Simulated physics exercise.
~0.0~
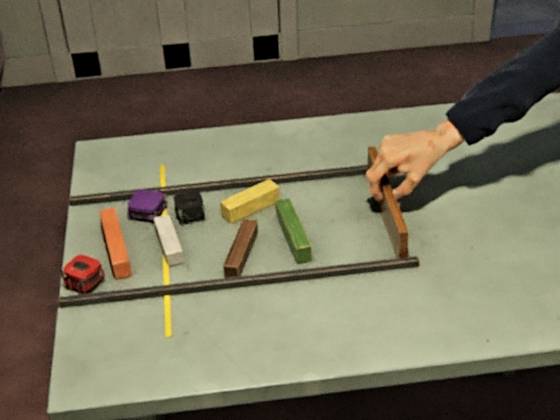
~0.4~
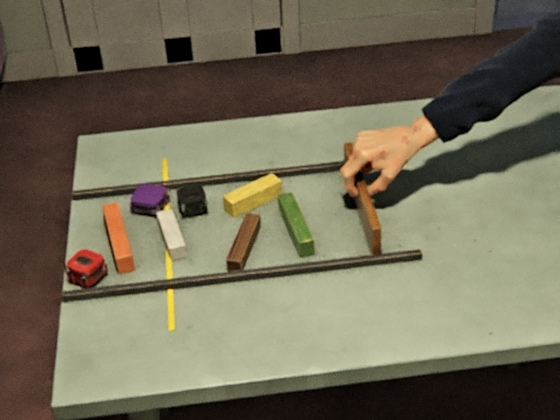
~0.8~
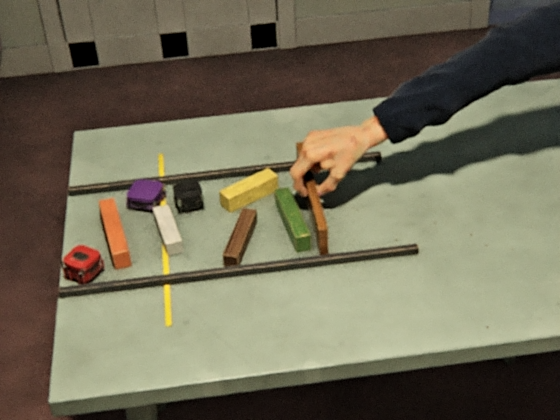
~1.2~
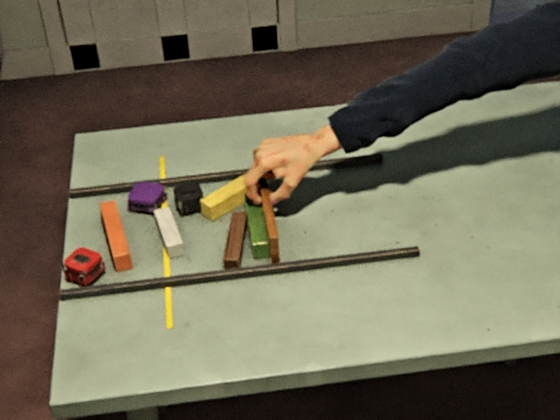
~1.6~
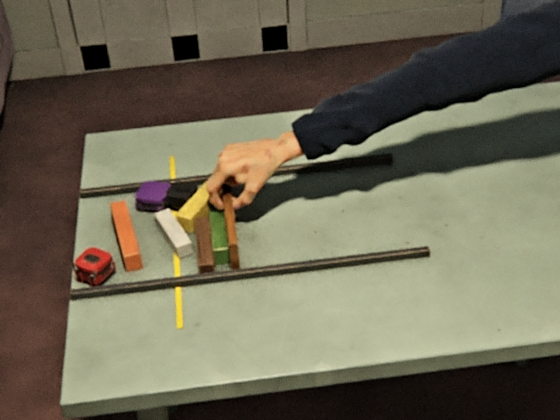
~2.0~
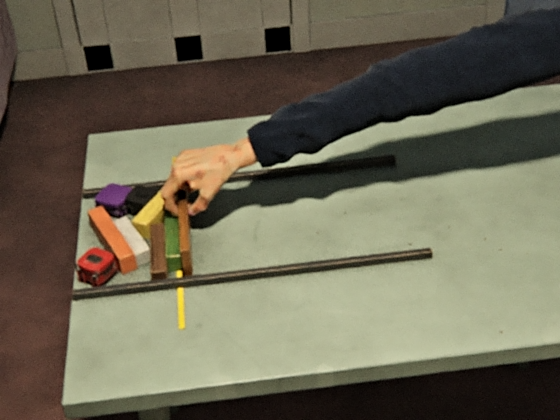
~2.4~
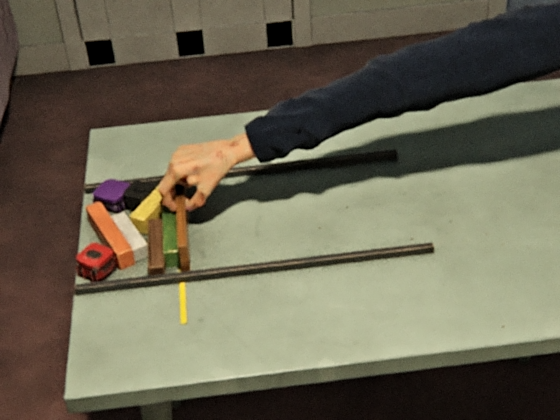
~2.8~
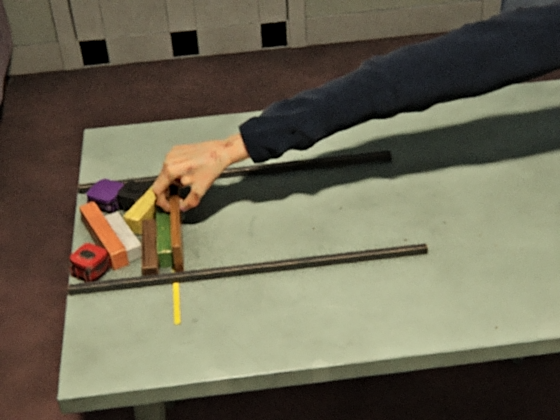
At first, a hand holds an upright brown board at the right end of two dark rails on a pale table, with eight small pieces scattered between the rails to its left. The hand slides the board left until it meets the green bar. It then pushes the green bar into the brown stick and yellow bar, and the growing cluster moves toward the black case and the yellow tape. The white, orange and purple pieces are crowded left near the red case. Finally the board stops around the tape, the pieces packed by the table's left edge, and none falls off.
